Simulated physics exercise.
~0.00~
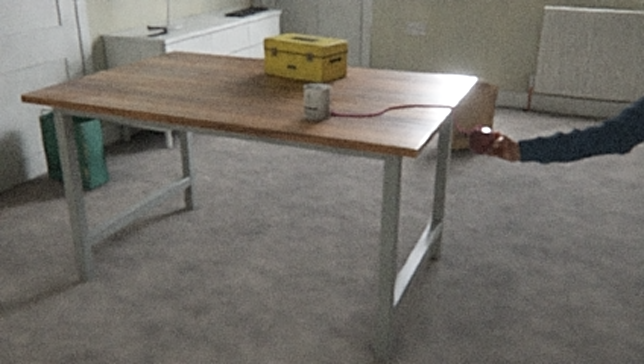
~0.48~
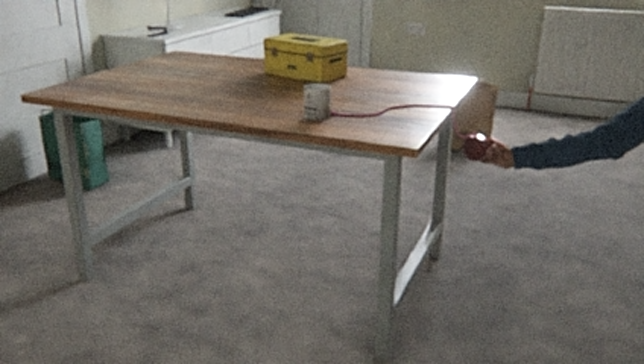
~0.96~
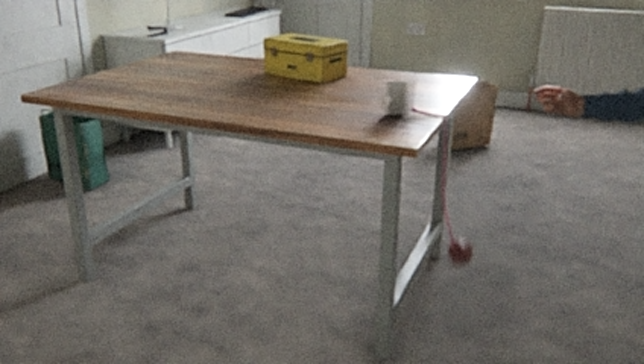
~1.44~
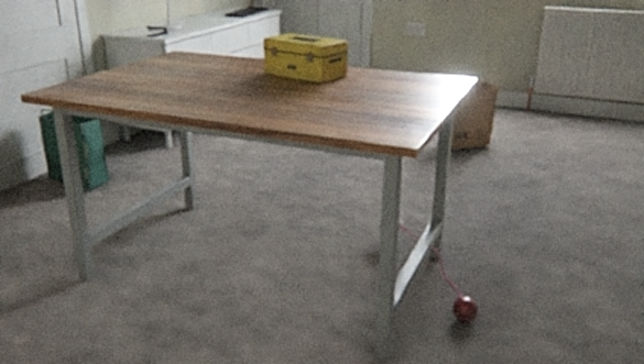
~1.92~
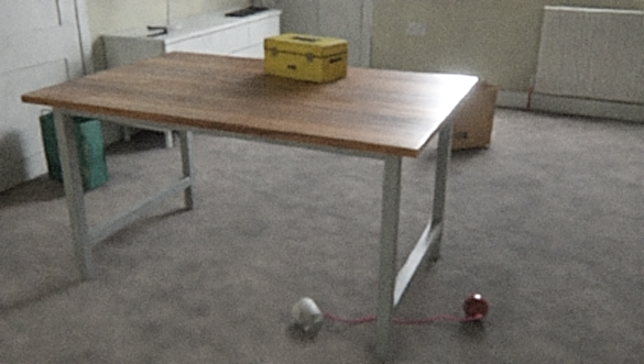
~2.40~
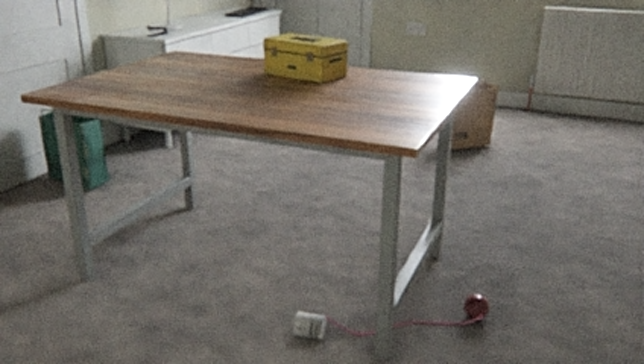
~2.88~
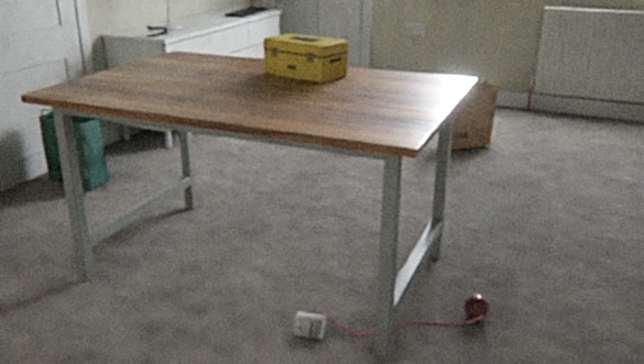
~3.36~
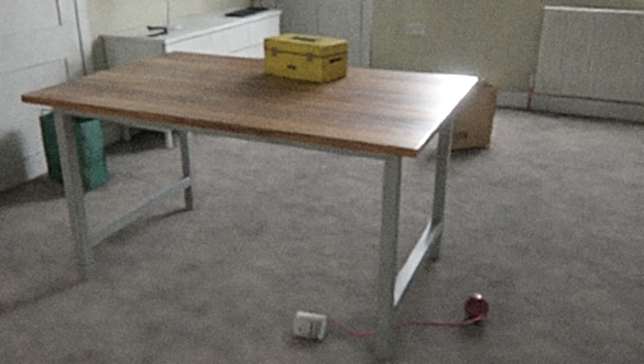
In this clip, a hand holds a red ball-like object tied by a red cord to a white cup on a wooden table, then lets go; the object drops and drags the cup off the edge, and both come to rest on the carpet while a yellow toolbox stays put.
